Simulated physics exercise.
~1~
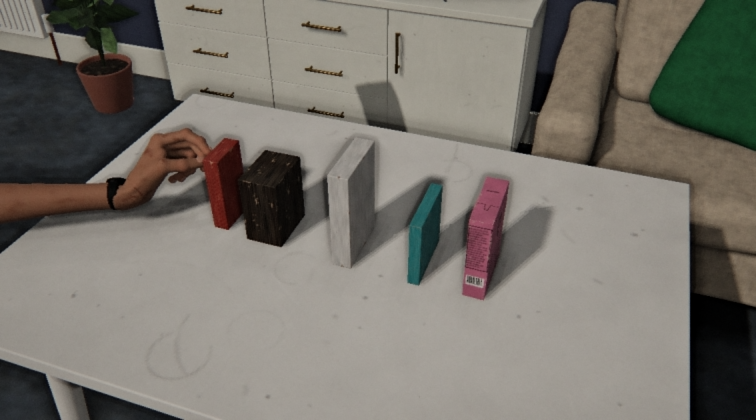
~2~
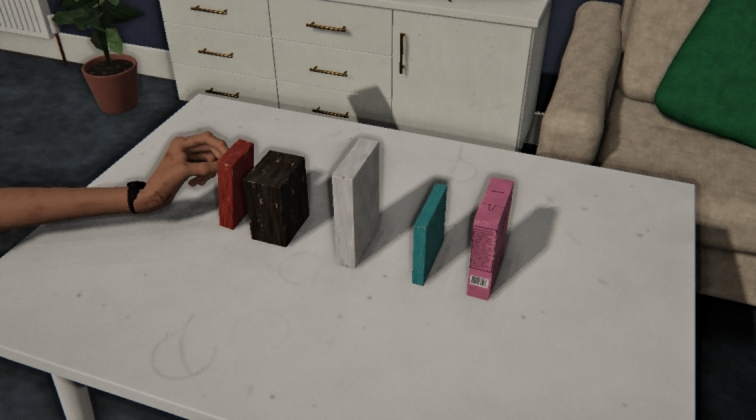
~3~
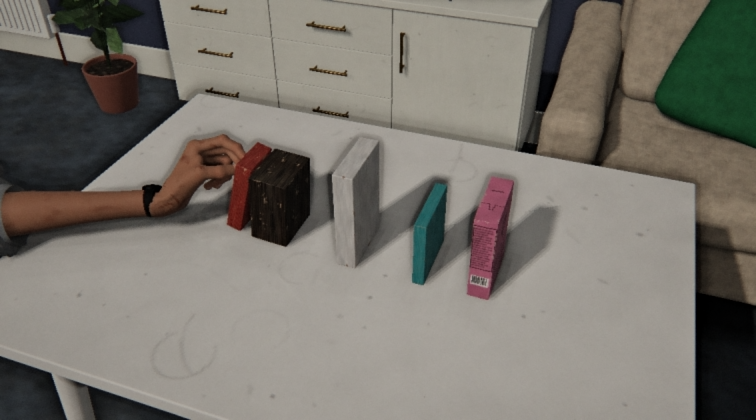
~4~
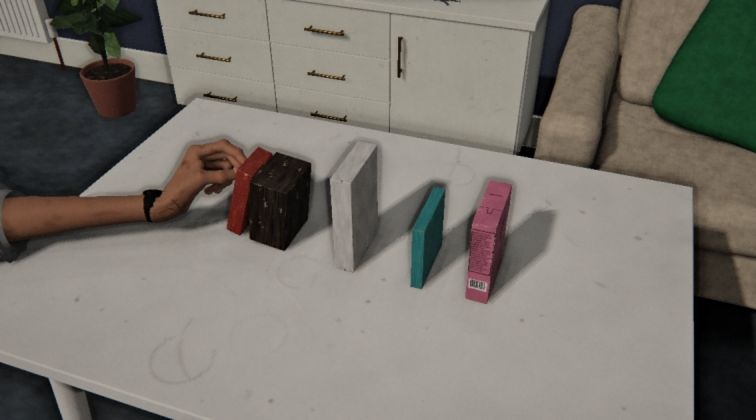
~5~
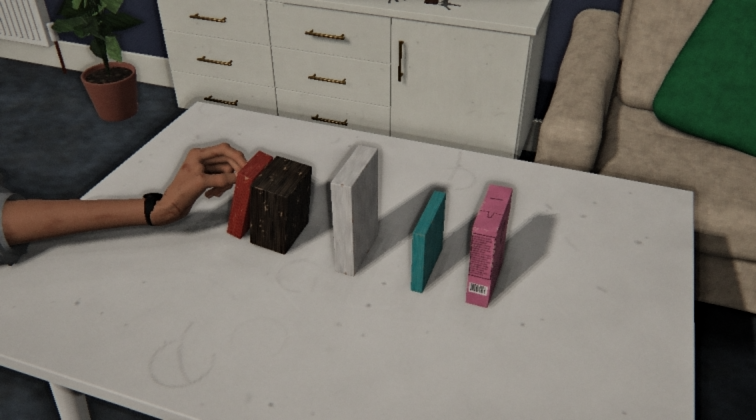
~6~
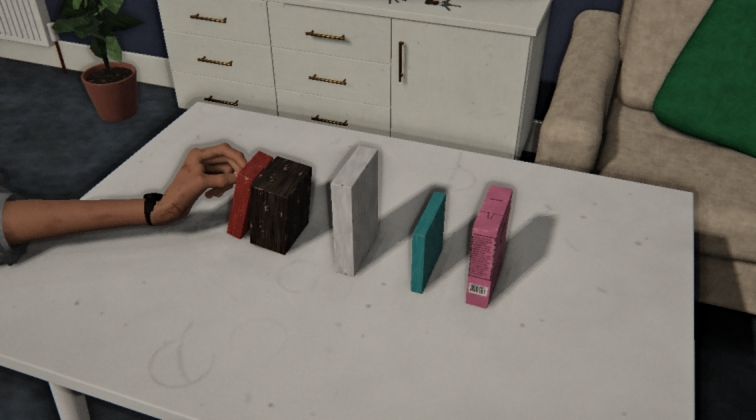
On a white table, a hand tips the red block right against the black block, where it stays leaning.
